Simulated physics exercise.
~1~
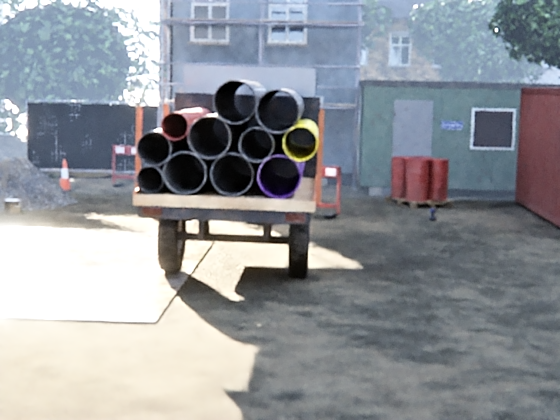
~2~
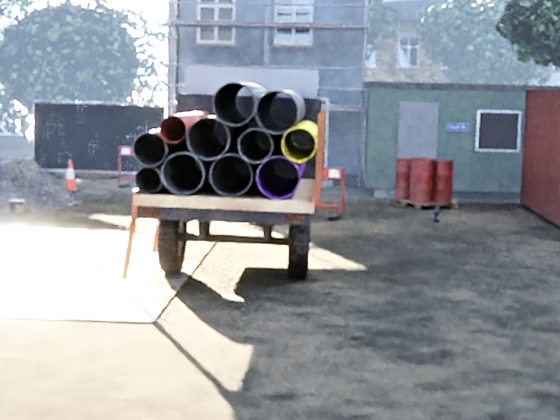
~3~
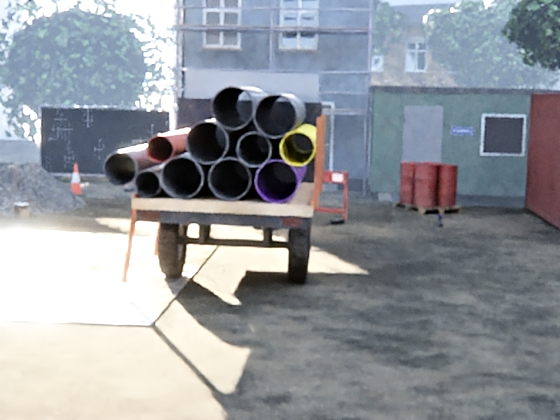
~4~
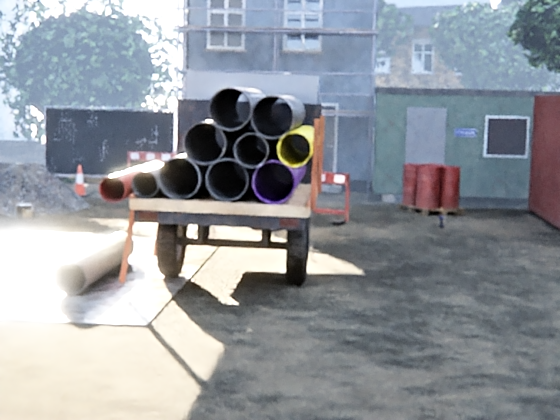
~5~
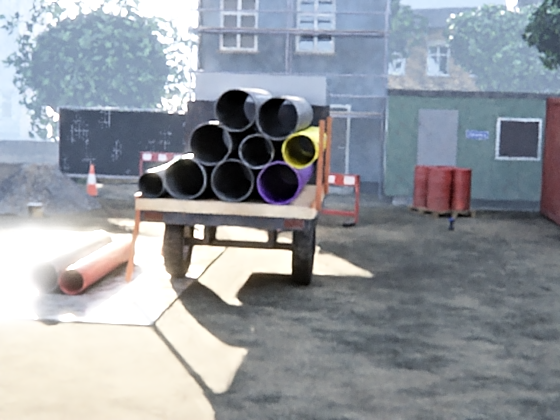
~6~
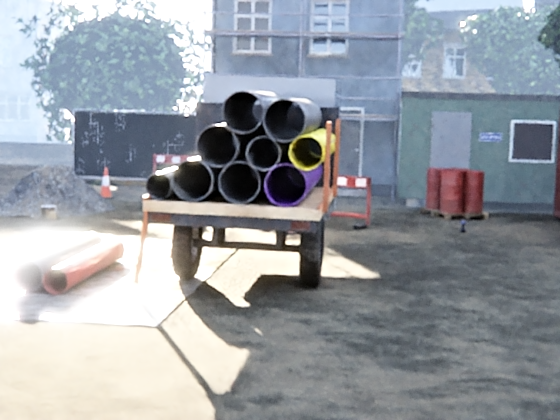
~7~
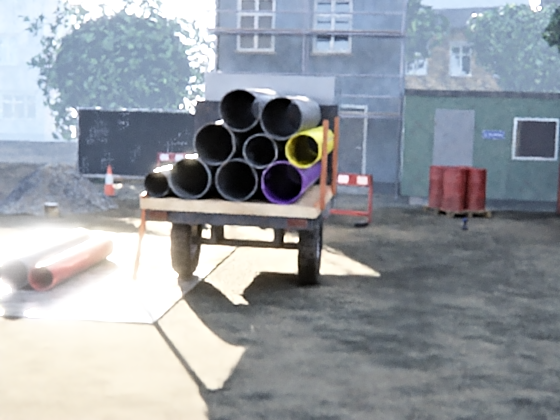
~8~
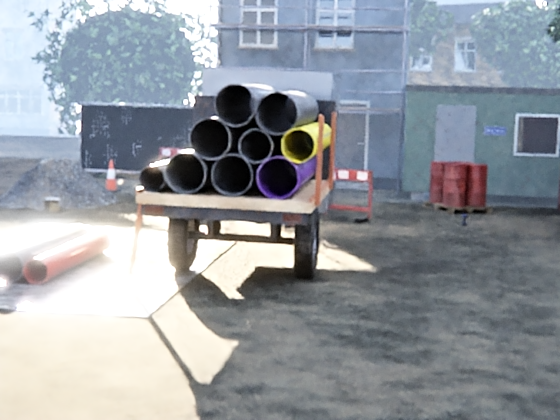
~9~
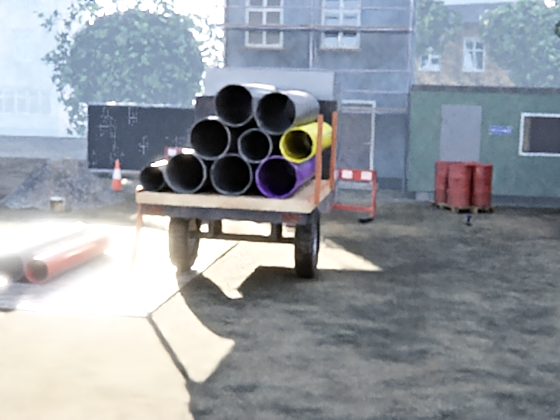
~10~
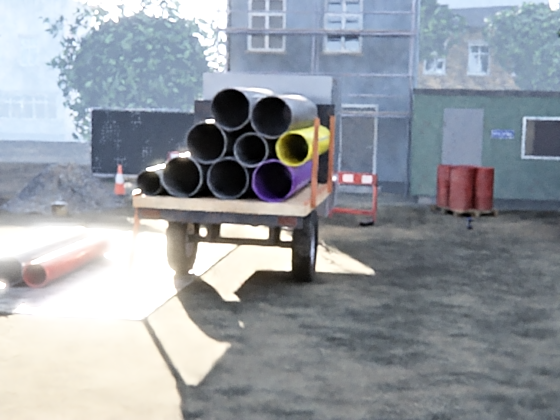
A flatbed lorry's left posts drop, and two pipes, one red, roll off onto the ground.
